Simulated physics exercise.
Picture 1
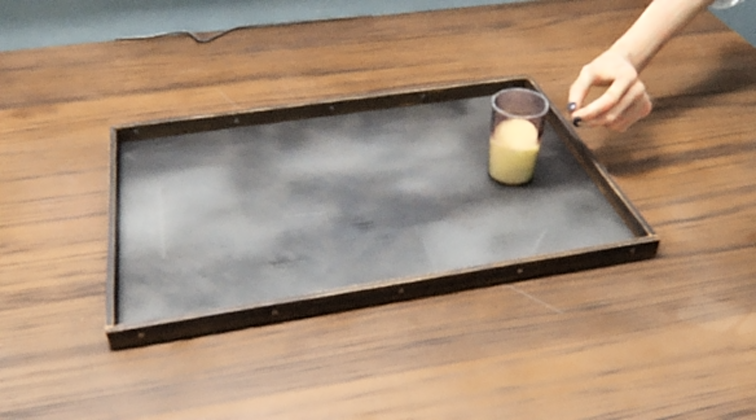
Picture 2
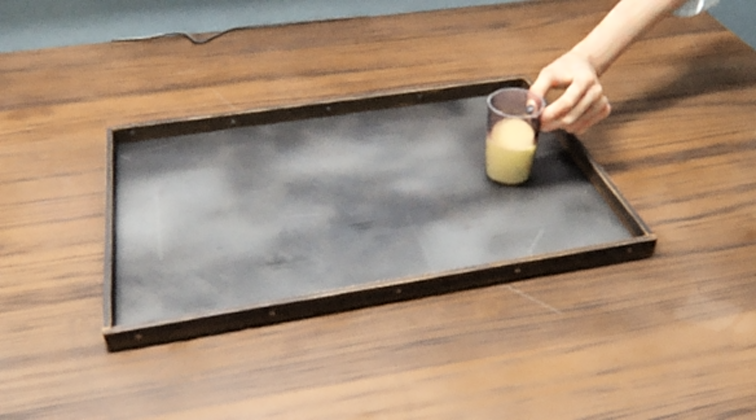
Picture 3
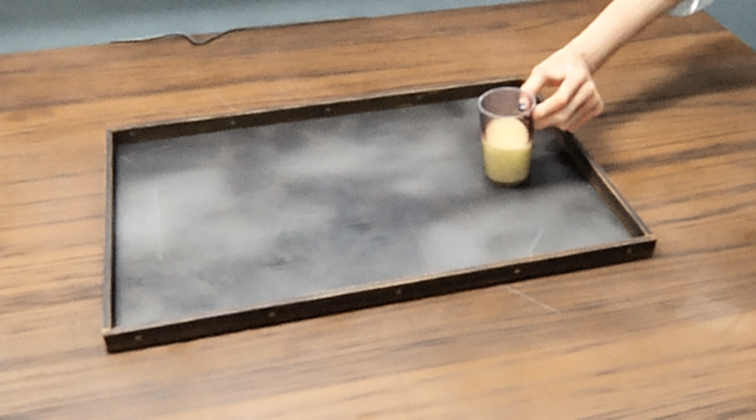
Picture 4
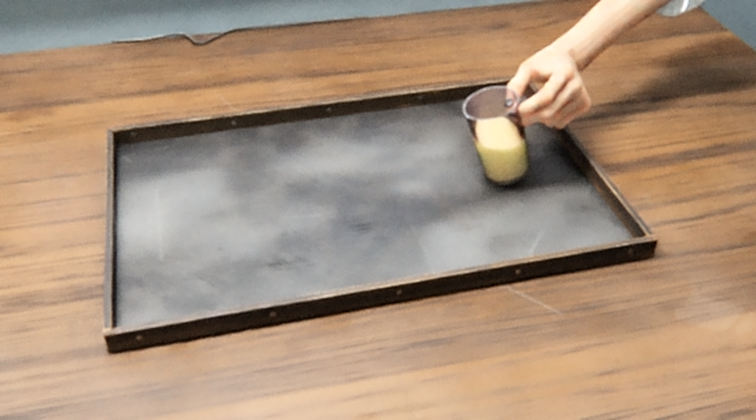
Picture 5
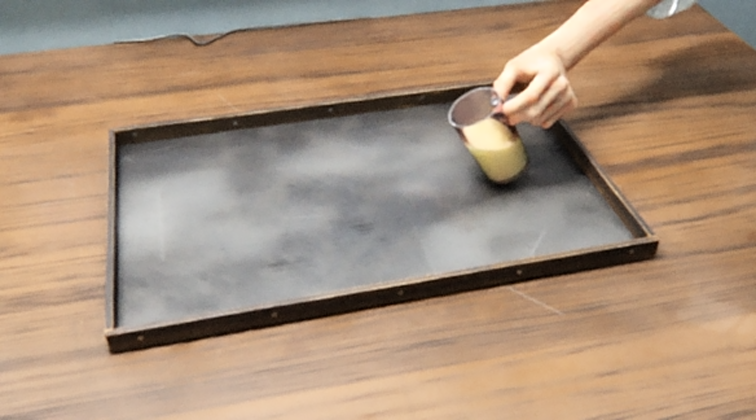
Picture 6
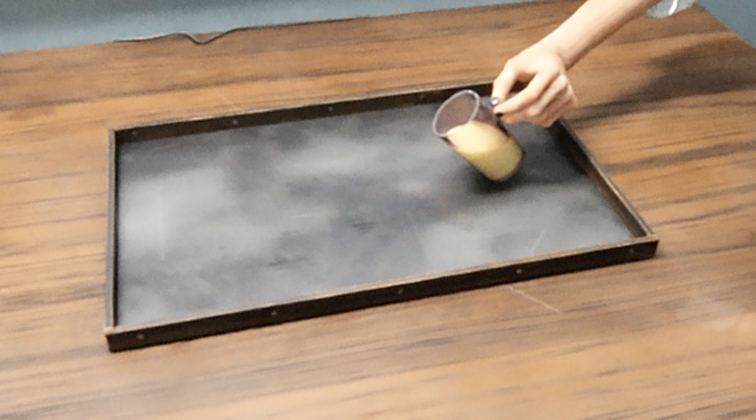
On a wooden table, a tumbler about half full of pale yellow liquid stands upright near the right end of a dark, rimmed serving tray. A hand reaches in from the upper right and touches its side, then the tumbler tilts steadily to the left until it leans steeply.
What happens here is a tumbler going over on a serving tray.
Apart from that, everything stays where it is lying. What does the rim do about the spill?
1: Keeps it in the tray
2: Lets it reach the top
1, keeps it in the tray.
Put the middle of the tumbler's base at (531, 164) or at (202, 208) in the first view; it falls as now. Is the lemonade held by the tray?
At the first place it is held by the rim, at the second it gets out on to the top.
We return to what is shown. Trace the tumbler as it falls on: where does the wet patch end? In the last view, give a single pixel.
It runs out somewhere around (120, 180) in the last picture.
A moment on, the tumbler lies in the tray; the puddle covers about as much as a plate; the rim holds it.
Further on, the puddle covers about as much as a tray; the rim holds it.
When it is over, the puddle covers about as much as a tray; the rim holds it.
